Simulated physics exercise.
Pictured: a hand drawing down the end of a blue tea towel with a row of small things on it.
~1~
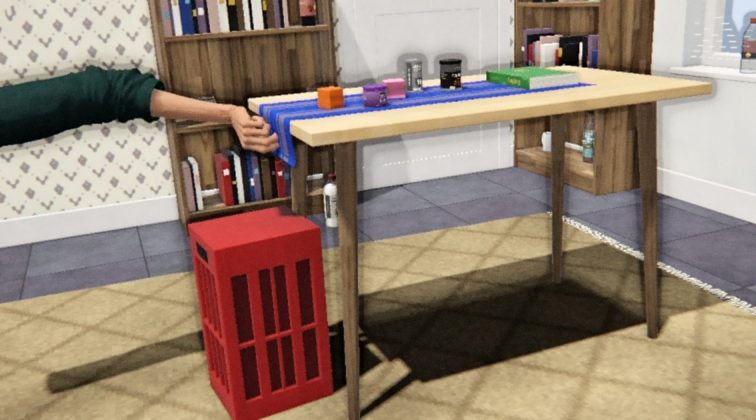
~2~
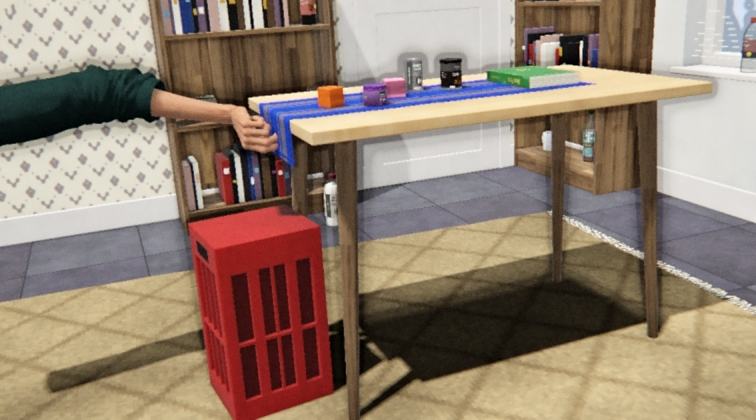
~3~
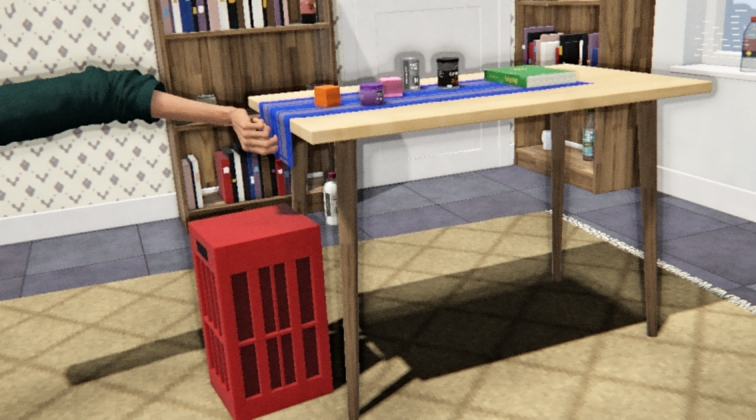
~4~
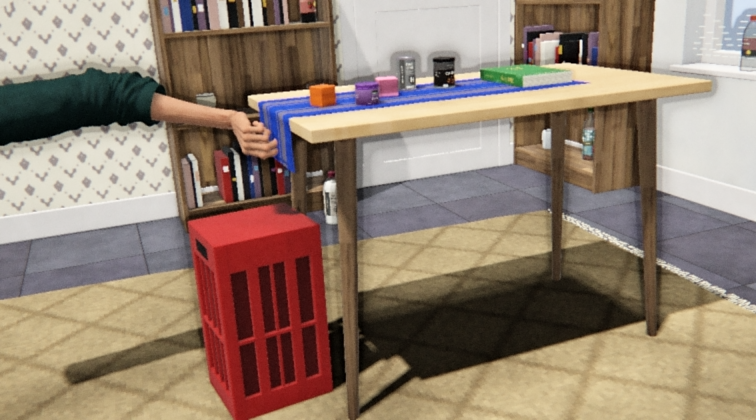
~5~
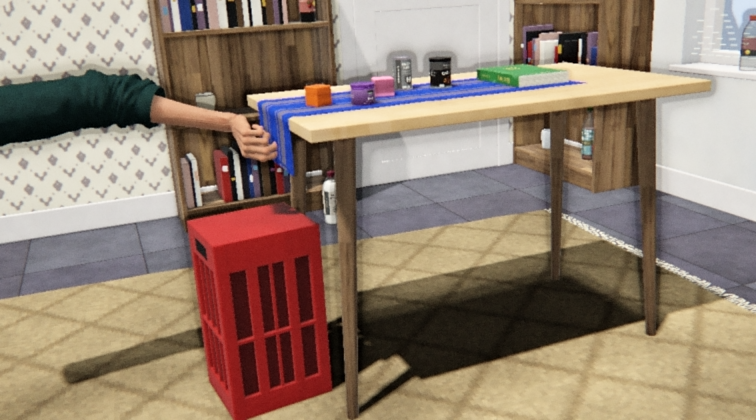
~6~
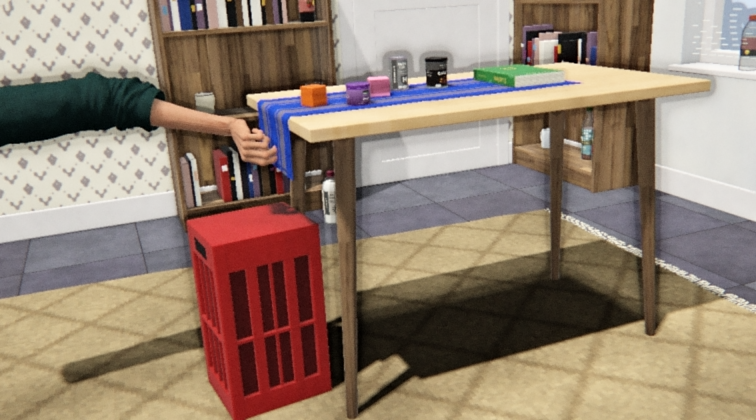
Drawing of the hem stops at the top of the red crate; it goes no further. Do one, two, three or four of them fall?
The total lost is one.
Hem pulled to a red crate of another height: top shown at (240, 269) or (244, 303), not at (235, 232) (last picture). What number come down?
It comes to 2 and 3 over the edge.
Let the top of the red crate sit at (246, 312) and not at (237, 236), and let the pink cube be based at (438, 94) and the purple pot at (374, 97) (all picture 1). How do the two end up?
In the end the pink cube is still on top and the purple pot is no longer on top.
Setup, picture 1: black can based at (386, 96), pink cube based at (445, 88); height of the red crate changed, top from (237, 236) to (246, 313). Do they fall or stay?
Result: Black can gone, pink cube still there.
Soon after, hem near (279, 200); all still up.
After that, hem on the crate; orange cube gone.
In the end, hem on the crate; orange cube gone. It carries off one.
